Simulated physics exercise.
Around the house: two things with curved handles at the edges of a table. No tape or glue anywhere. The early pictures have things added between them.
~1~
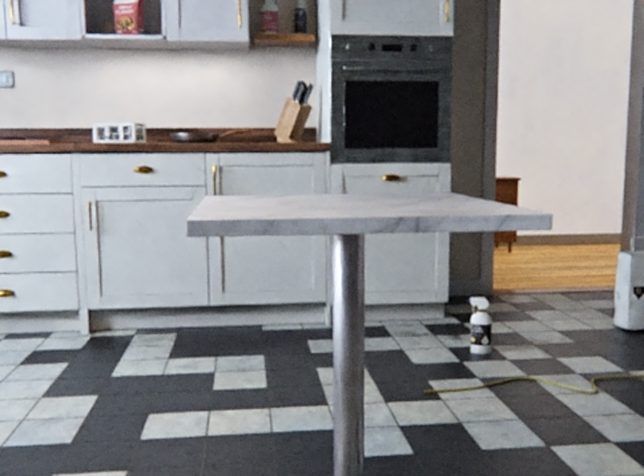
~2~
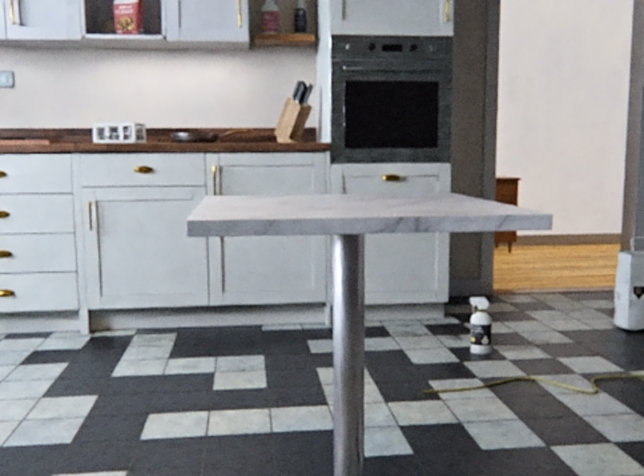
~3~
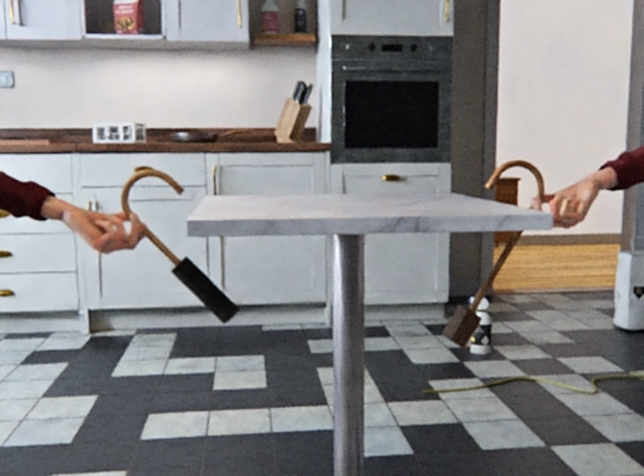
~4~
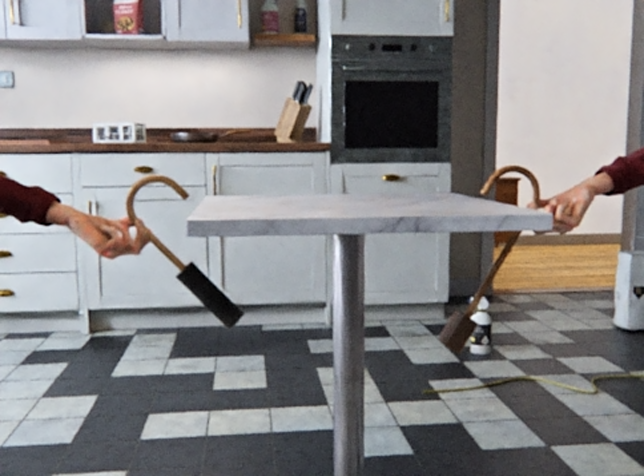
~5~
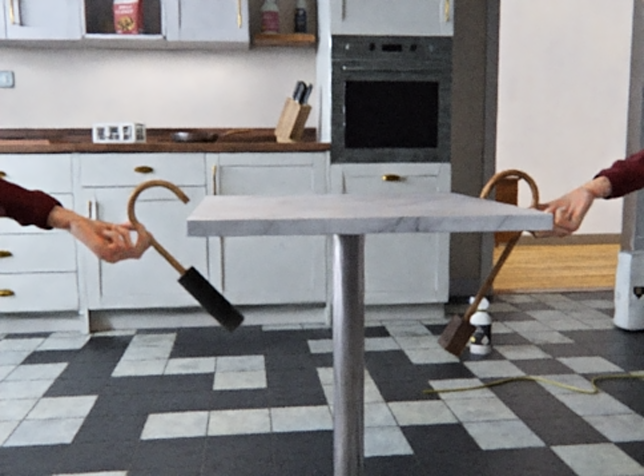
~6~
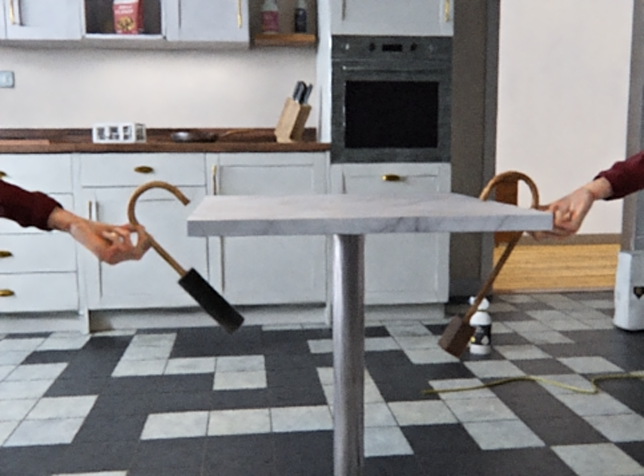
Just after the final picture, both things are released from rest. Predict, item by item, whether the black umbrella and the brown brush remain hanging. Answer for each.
The black umbrella is going to fall off. The brown brush is going to stay up.
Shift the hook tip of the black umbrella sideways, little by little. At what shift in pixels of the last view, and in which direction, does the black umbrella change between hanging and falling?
Looks like close to 8 pixels, moving right.
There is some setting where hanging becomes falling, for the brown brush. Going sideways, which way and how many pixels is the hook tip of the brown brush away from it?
Shift it right by 8 pixels.
Then, 0.56 s on from there, black umbrella at the bottom; brown brush at rest near (480, 259).
In the end, the black umbrella falls to the floor; the brown brush stays hooked on the edge, near (479, 259).
